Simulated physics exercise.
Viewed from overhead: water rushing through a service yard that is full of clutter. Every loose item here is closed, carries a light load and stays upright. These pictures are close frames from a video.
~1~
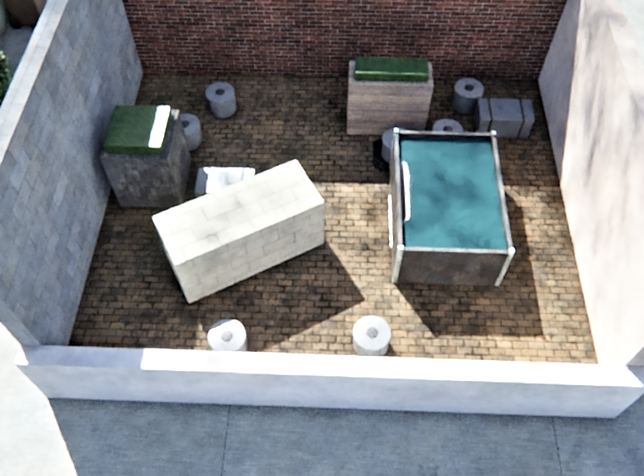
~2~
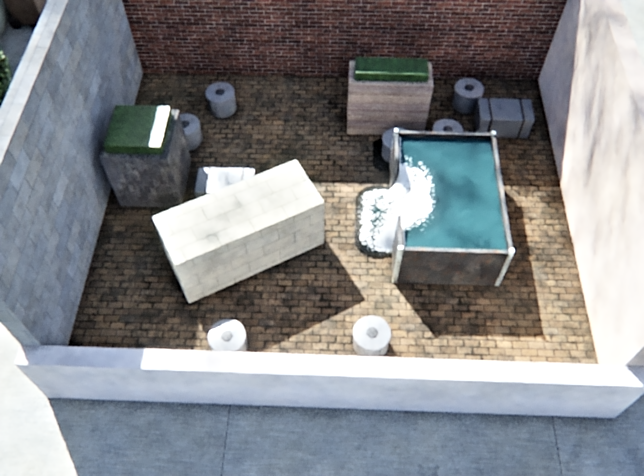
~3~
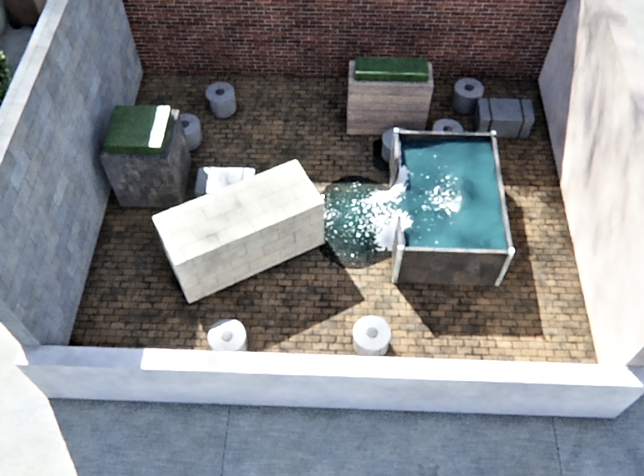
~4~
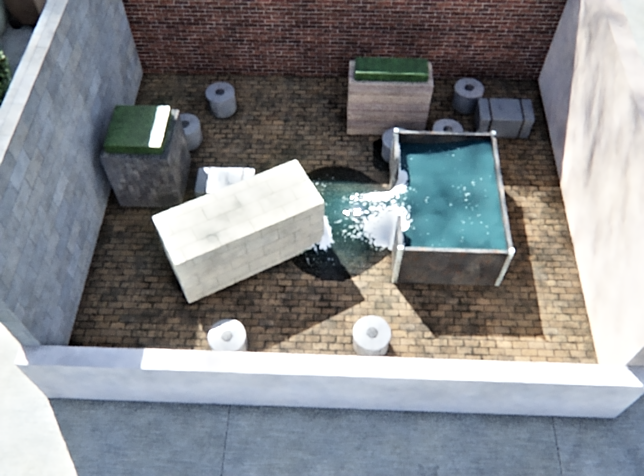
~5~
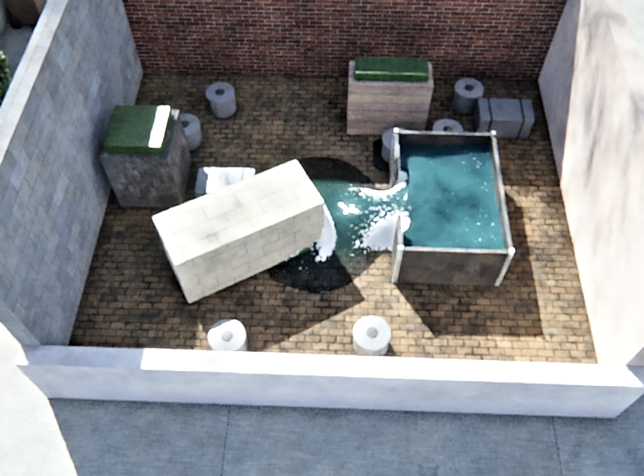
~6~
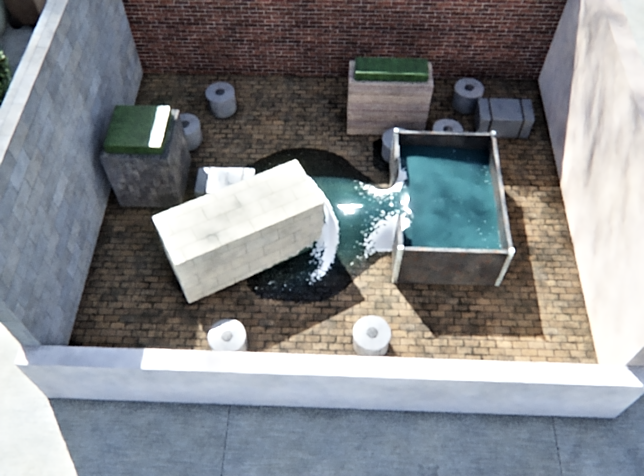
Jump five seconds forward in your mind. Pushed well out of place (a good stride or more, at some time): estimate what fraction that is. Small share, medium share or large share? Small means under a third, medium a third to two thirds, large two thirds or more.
A small share.
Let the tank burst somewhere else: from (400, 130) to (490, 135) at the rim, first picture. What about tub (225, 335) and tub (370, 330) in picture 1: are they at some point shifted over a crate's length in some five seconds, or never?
The first: Stayed short; the second: Stayed short.
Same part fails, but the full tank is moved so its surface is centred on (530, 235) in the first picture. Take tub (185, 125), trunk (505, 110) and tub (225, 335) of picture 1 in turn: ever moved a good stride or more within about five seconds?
Not far, Not far, Far enough.
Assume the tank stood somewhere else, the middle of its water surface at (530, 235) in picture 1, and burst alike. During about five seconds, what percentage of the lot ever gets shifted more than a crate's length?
I'd put it close to 30 percent.
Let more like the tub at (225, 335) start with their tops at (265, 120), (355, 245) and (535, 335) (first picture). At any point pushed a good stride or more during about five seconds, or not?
Here's the rundown: Sent far off, sent far off, and finally never gets far.
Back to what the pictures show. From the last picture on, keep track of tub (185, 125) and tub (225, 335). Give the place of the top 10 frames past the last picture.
About (157, 112) and (143, 337).
A moment on, 0 of 10 are well off their spots; 0 afloat.
Next, 3 of 10 are well off their spots; 1 afloat.
Later, 3 of 10 are well off their spots; 3 afloat.
In the end, 2 of 10 are well off their spots, and 3 have been at some point; 4 afloat.
